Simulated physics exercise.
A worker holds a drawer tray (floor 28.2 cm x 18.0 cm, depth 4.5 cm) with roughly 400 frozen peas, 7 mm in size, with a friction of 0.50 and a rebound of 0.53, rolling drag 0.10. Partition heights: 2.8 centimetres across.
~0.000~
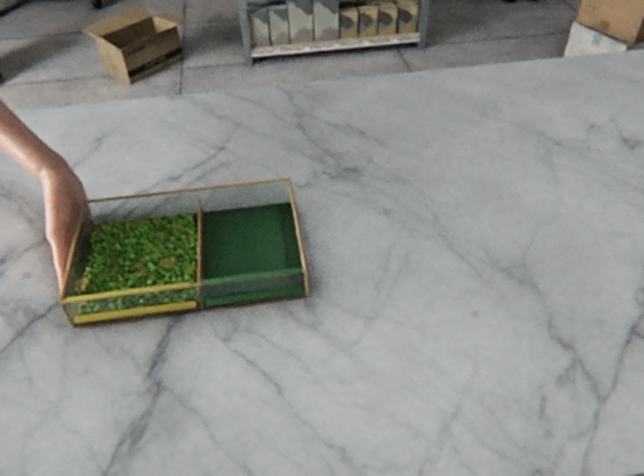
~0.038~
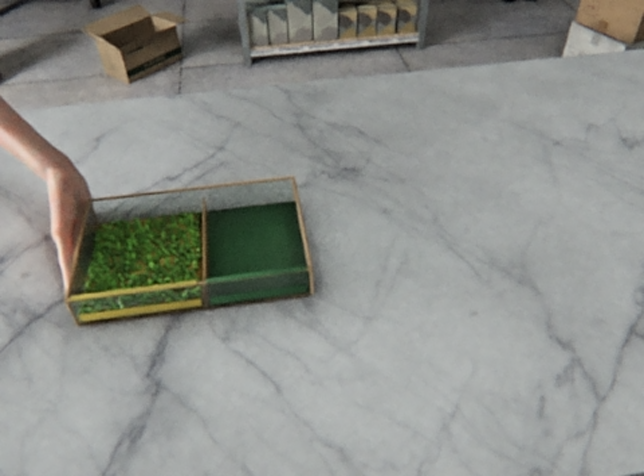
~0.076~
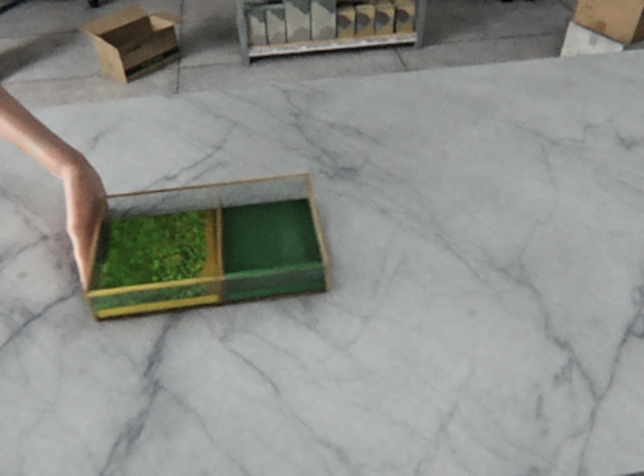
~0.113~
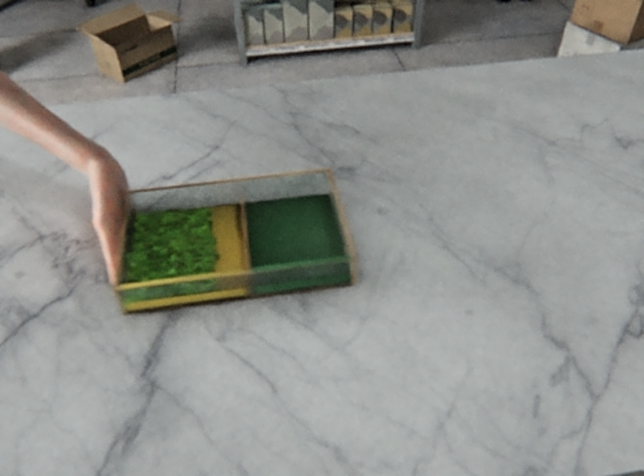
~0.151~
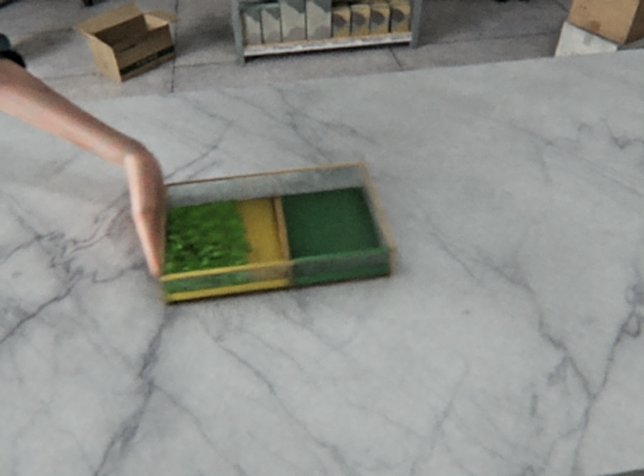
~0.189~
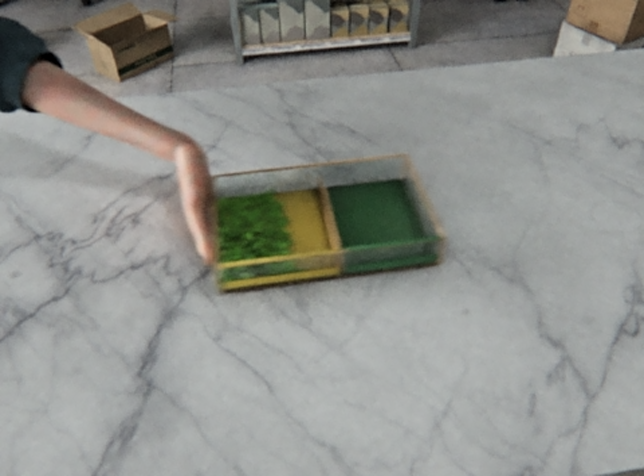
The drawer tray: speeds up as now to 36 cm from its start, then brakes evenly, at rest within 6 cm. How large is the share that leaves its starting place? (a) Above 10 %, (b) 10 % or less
Above 10 % (a).
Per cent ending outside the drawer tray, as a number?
Close to 10 in a hundred.
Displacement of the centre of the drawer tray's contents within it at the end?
About 6.0 cm.
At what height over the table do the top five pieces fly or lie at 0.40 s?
They're around 18 cm up.
After 0.27 s, tilt 0 degrees; yellow 100 %; 0 % away from where they began.
Then, at 0.34 s, tilt 0 degrees; yellow 100 %; 0 % away from where they began.
After 0.40 s, tilt 0 degrees; green 15 %, yellow 80 %, in the air 10 %; 20 % away from where they began.
Then, at 0.45 s, tilt 0 degrees; green 10 %, yellow 75 %, in the air 10 %; 25 % away from where they began.
At rest (1.7 s), outside 10 %, green 15 %, yellow 75 %; 25 % away from where they began.
